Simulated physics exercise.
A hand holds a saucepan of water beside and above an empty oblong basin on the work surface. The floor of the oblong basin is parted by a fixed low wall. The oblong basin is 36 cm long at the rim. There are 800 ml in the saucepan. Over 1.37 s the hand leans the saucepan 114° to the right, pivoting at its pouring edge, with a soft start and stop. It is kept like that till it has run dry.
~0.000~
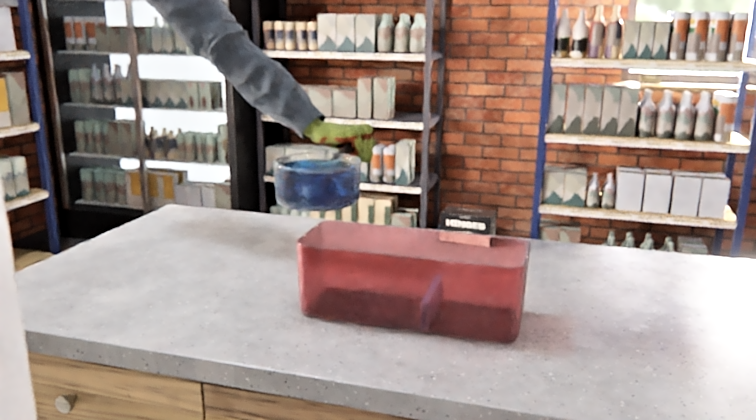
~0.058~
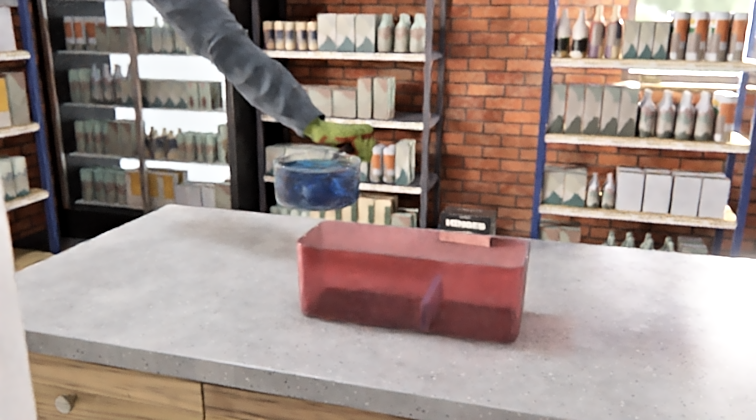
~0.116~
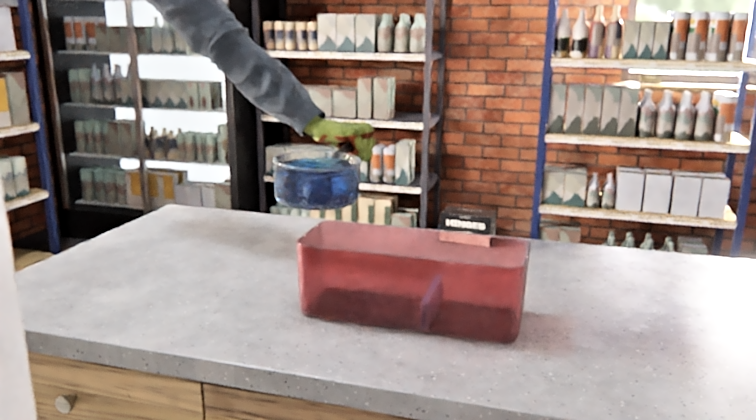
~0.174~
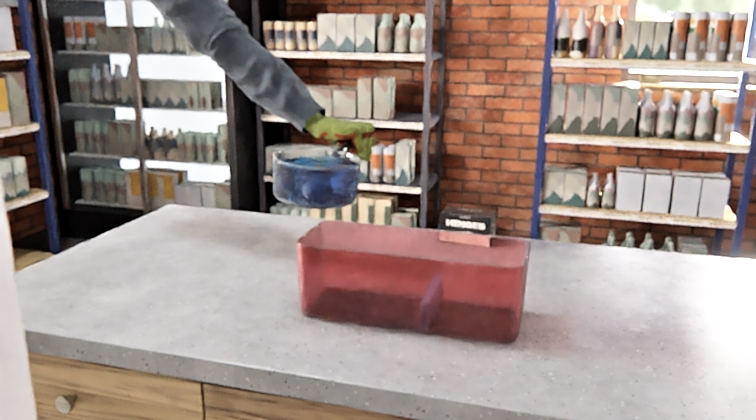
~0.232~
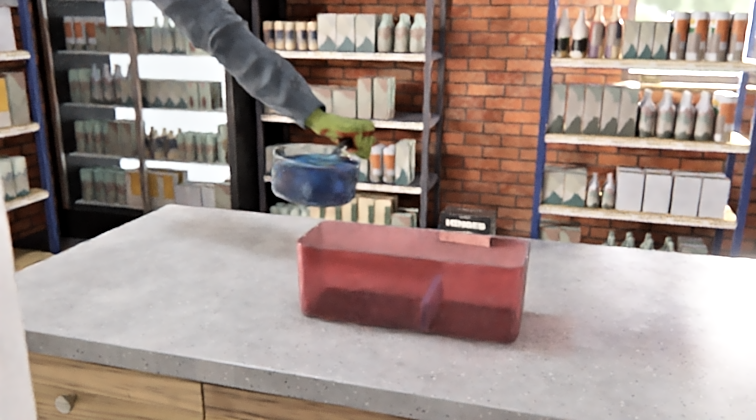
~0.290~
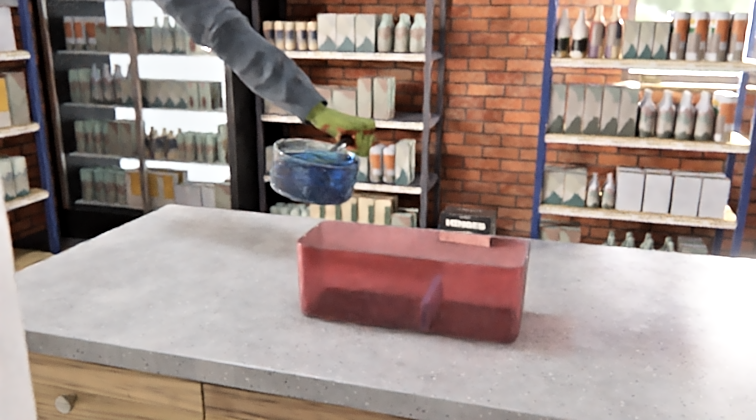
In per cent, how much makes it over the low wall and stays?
Roughly 23 per cent is past the wall.
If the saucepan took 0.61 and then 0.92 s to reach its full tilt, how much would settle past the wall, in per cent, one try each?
First 45, then 40 per cent.
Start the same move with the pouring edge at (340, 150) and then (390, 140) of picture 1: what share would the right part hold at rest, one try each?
First 5, then 90 per cent.
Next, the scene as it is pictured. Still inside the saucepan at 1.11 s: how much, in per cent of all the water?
Some 5 per cent.
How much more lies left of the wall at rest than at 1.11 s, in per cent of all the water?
Some 14 per cent.
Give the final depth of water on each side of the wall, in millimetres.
Left about 22 mm, right about 10 mm.
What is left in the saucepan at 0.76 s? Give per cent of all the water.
About 48 per cent.
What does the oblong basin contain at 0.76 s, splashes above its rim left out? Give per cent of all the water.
About 16 per cent.
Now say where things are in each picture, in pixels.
It leans 0°; its right rim is at (358, 165); the water meets the walls at (281, 164) and (358, 170); the oblong basin's rim runs from (309, 232) to (527, 255); the wall's top is at (433, 289), in the first picture.
It leans 1°; its right rim is at (358, 165); the water meets the walls at (281, 164) and (358, 169), in the second picture.
It leans 2°; its right rim is at (358, 165); the water meets the walls at (281, 163) and (358, 168), in the third picture.
It leans 4°; its right rim is at (358, 165); the water meets the walls at (280, 161) and (357, 167), in the fourth picture.
It leans 8°; its right rim is at (358, 165); the water meets the walls at (280, 159) and (358, 164), in the fifth picture.
It leans 12°; its right rim is at (358, 165); the water meets the walls at (279, 155) and (358, 162), in the sixth picture.
Then, 0.76 s in, the tilt is 67° and 47 per cent is still to pour, 17 is left of the wall and 0 right of it.
Then, 1.11 s in, the tilt is 104° and 5 per cent is still to pour, 61 is left of the wall and 22 right of it.
Then, 1.48 s in, the tilt is 114° and 0 per cent is still to pour, 76 is left of the wall and 23 right of it.
Then, 1.87 s in, the tilt is 114° and 0 per cent is still to pour, 76 is left of the wall and 23 right of it.
Finally, 76 per cent lies left of the wall, 23 right of it and 1 outside.
